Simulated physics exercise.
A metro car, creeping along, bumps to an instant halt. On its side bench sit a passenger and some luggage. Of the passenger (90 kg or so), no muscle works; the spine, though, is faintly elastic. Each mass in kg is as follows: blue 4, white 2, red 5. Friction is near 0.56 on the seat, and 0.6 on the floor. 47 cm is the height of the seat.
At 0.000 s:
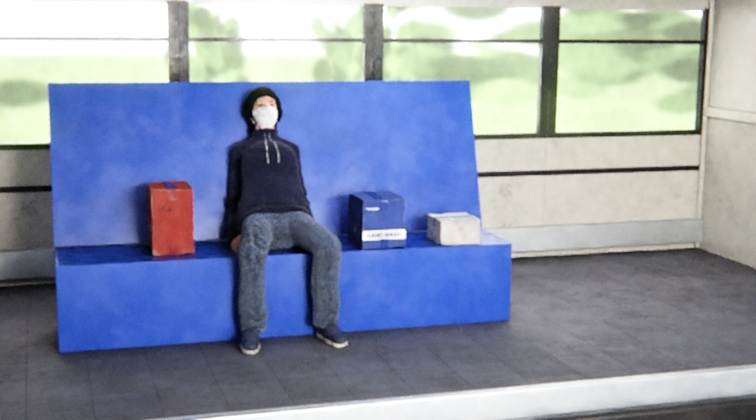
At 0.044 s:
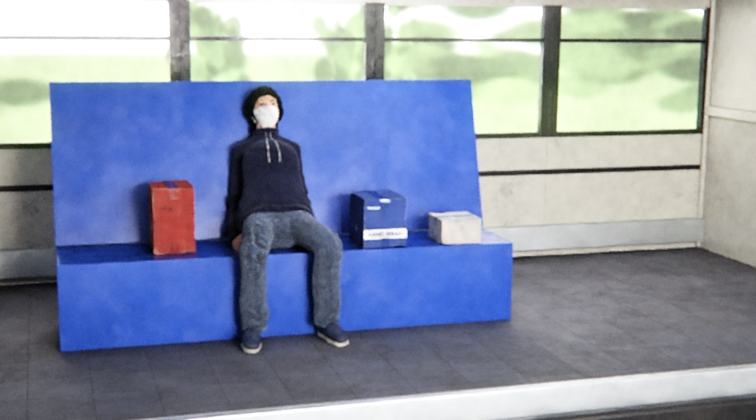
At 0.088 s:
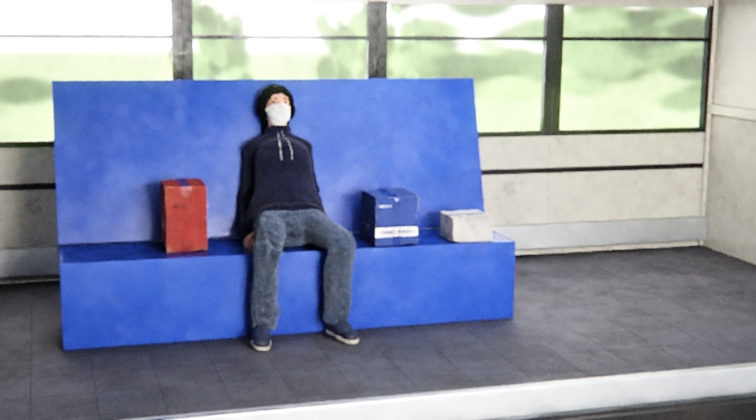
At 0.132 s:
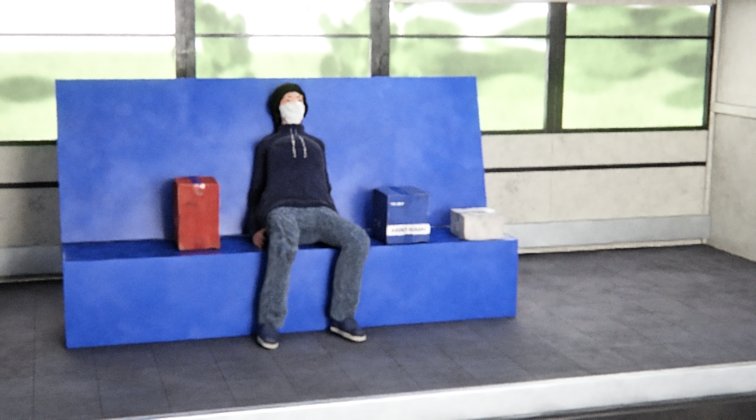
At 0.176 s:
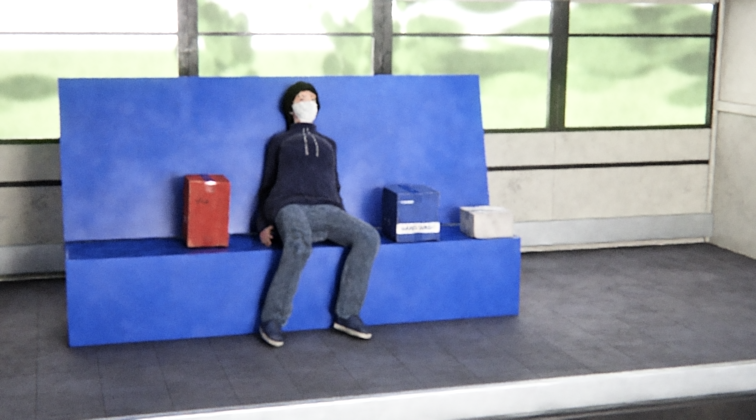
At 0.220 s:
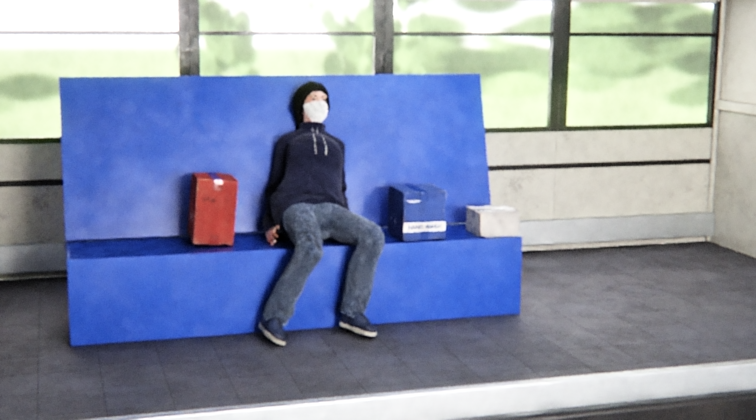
The clip opens on a masked passenger in a dark hat sitting on a blue bench, with red luggage to the left and blue and white pieces to the right. Passenger and luggage slide a short way right along the seat together, the passenger's feet shifting less than the upper body.
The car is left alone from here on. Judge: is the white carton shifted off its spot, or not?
Retained.
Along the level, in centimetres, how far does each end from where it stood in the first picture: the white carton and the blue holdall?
Lab note: White carton shifted 20, blue holdall shifted 25.
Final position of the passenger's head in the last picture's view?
Somewhere around (416, 211) in the last picture.
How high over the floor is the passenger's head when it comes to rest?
I'd say close to 55 cm off the floor.
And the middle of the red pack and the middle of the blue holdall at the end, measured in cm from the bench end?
Red pack: 180 cm short; blue holdall: 60 cm short.
After 0.40 s the white carton is 10 cm short of the bench end, tilted 0°, near (498, 221) in the last picture's view; the blue holdall 57 cm short of the bench end, tilted 0°.
After 0.65 s the white carton is 10 cm short of the bench end, tilted 0°, near (498, 221) in the last picture's view; the blue holdall 57 cm short of the bench end, tilted 0°.
After 1.05 s the white carton is 10 cm short of the bench end, tilted 0°, near (498, 221) in the last picture's view.
At rest, 2.7 s, blue holdall stays on; white carton stays on; red pack stays on; passenger's hips keep to the seat.
